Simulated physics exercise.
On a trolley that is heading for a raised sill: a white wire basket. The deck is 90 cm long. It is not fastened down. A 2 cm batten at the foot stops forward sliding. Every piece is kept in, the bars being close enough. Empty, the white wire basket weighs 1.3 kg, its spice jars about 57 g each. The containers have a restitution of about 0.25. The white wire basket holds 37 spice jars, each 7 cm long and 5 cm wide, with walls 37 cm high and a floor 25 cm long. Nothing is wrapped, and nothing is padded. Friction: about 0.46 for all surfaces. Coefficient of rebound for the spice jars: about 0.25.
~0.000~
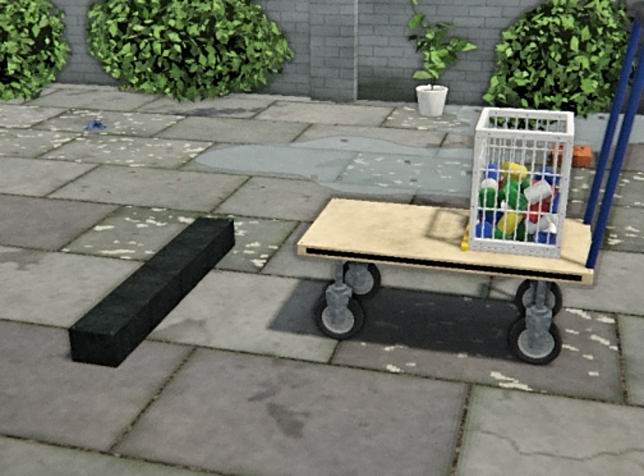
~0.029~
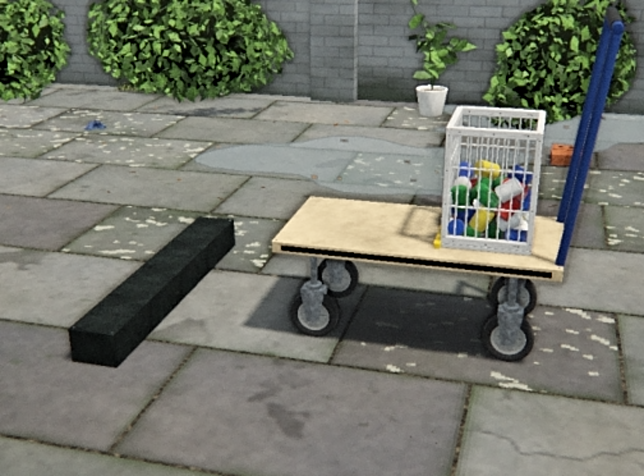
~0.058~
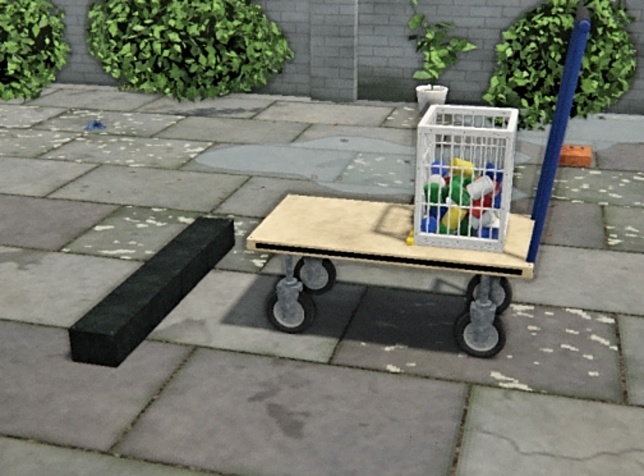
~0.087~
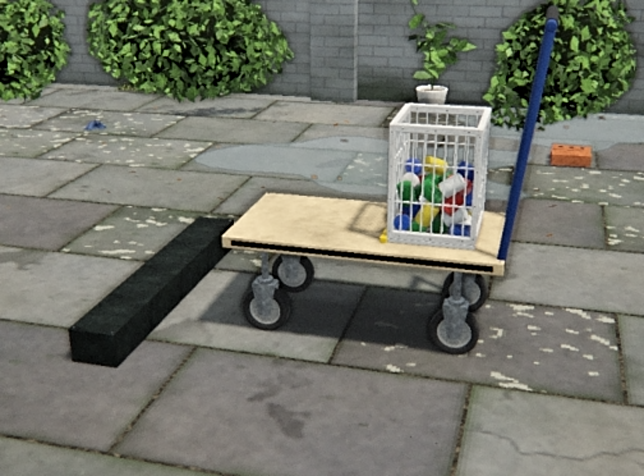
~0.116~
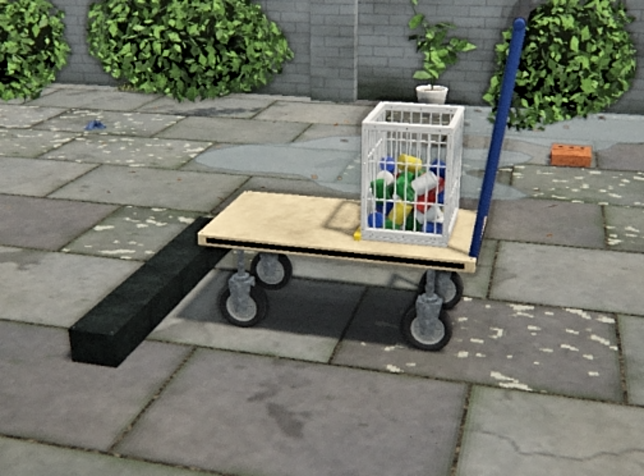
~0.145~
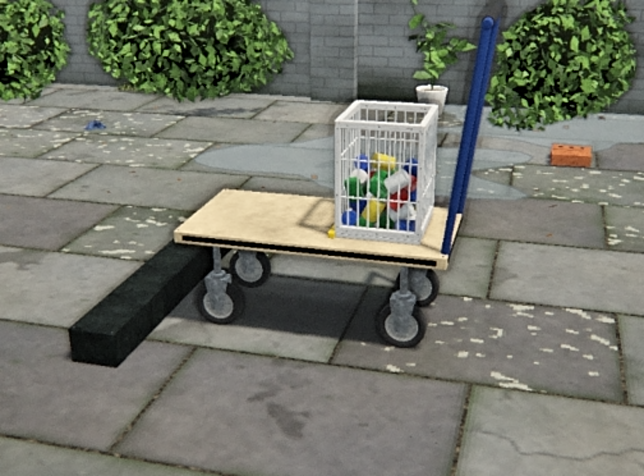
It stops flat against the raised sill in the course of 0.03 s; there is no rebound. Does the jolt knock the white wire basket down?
Result: Tipped.
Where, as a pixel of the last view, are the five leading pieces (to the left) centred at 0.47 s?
(244, 159).
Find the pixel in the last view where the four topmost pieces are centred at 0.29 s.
Looks like somewhere near (324, 139).
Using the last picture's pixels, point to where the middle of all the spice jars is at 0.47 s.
Around (301, 180) in pixels.
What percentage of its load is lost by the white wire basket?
I'd say close to 30 per cent, give or take.
After 0.17 s, the stop begins.
After 0.29 s, the white wire basket leans 31° with 0 of 37 out.
After 0.47 s, the white wire basket is down with 0 of 37 out.
After 0.77 s, the white wire basket is down with 6 of 37 out.
Final count (at 1.07 s), the white wire basket is down with 11 of 37 out. Greatest lean of the white wire basket, 94°.
